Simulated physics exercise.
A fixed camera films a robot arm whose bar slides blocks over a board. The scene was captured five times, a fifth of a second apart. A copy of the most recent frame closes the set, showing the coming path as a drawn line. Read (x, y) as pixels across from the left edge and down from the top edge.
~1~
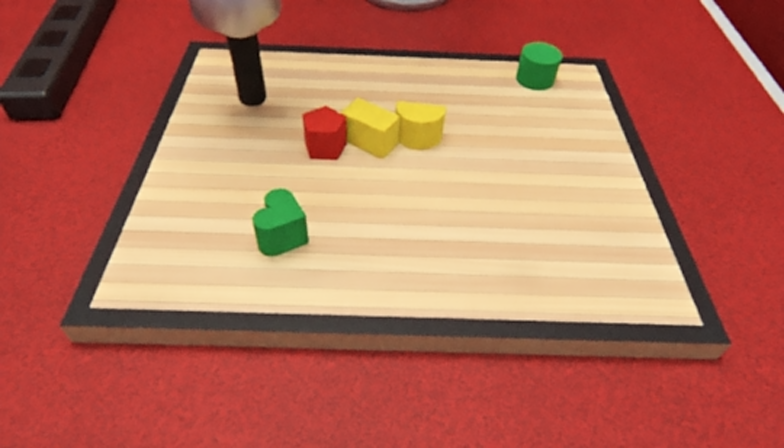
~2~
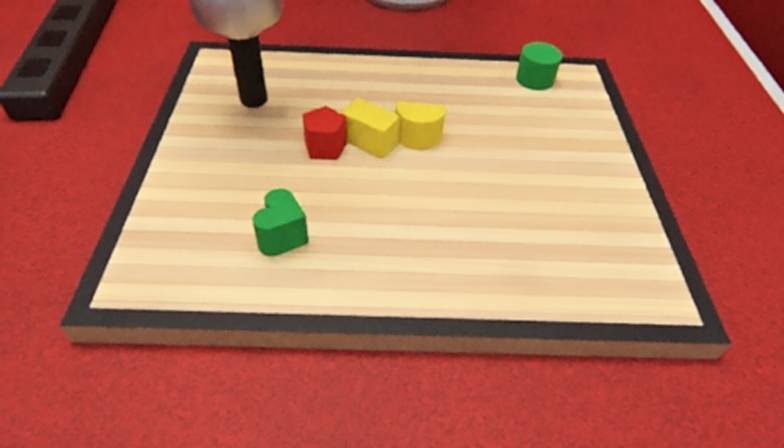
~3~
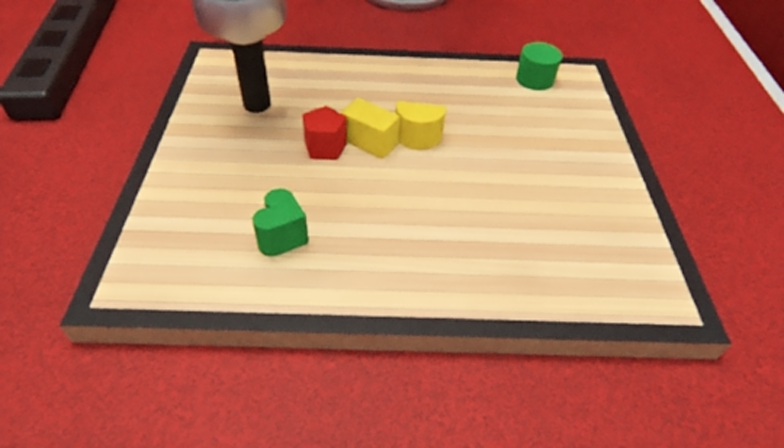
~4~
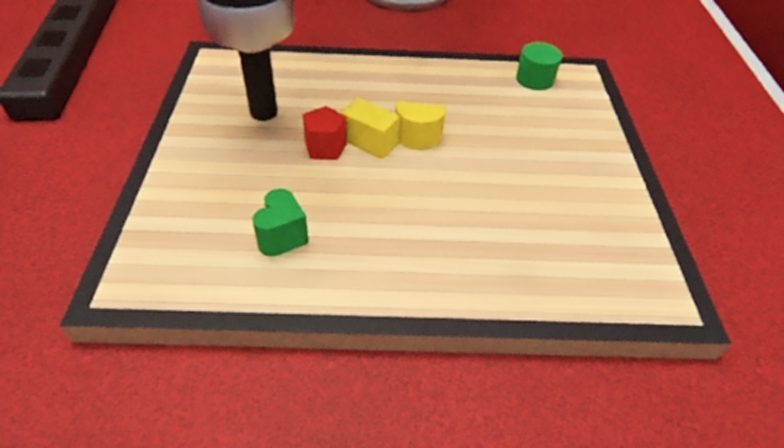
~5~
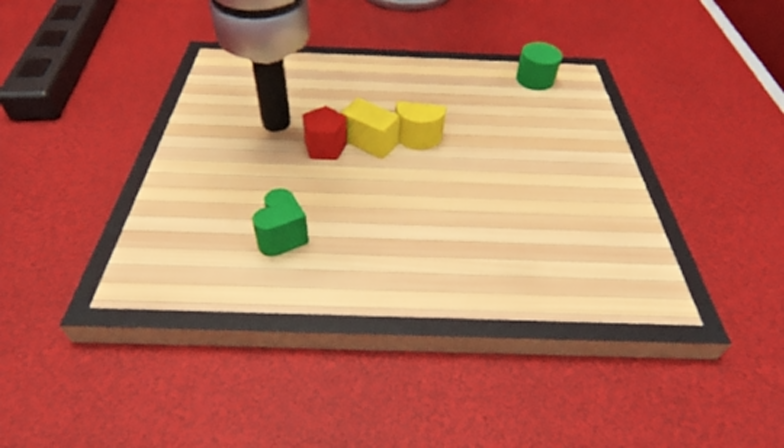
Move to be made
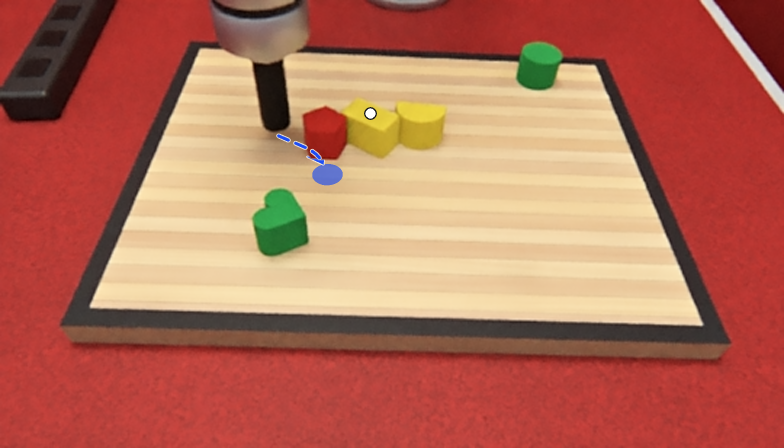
On a striped wooden board edged in black, a red pentagon and two yellow blocks sit in a row between a green heart and a green cylinder. A black bar at the upper left barely moves at first, then slides slightly down and right, nearing the red pentagon; every block stays still.
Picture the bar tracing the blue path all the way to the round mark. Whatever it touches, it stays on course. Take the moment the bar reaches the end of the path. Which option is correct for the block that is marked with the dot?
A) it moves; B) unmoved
The answer is B.
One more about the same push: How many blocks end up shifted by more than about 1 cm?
My forecast: 1.
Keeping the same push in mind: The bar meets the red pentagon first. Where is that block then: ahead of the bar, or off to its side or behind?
It is gone from the front.
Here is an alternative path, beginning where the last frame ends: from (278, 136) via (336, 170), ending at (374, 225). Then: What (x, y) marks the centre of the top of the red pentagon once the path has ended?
It will likely be found at (376, 142).
Path on the board, from (278, 136) over (300, 145) and (319, 157) to (328, 174); the dot is on the yellow oblong.
The first path, step by step. Halfway along, bar at (309, 137); red pentagon at (345, 127).
At the end, bar at (327, 162); red pentagon at (357, 133); yellow oblong in place.
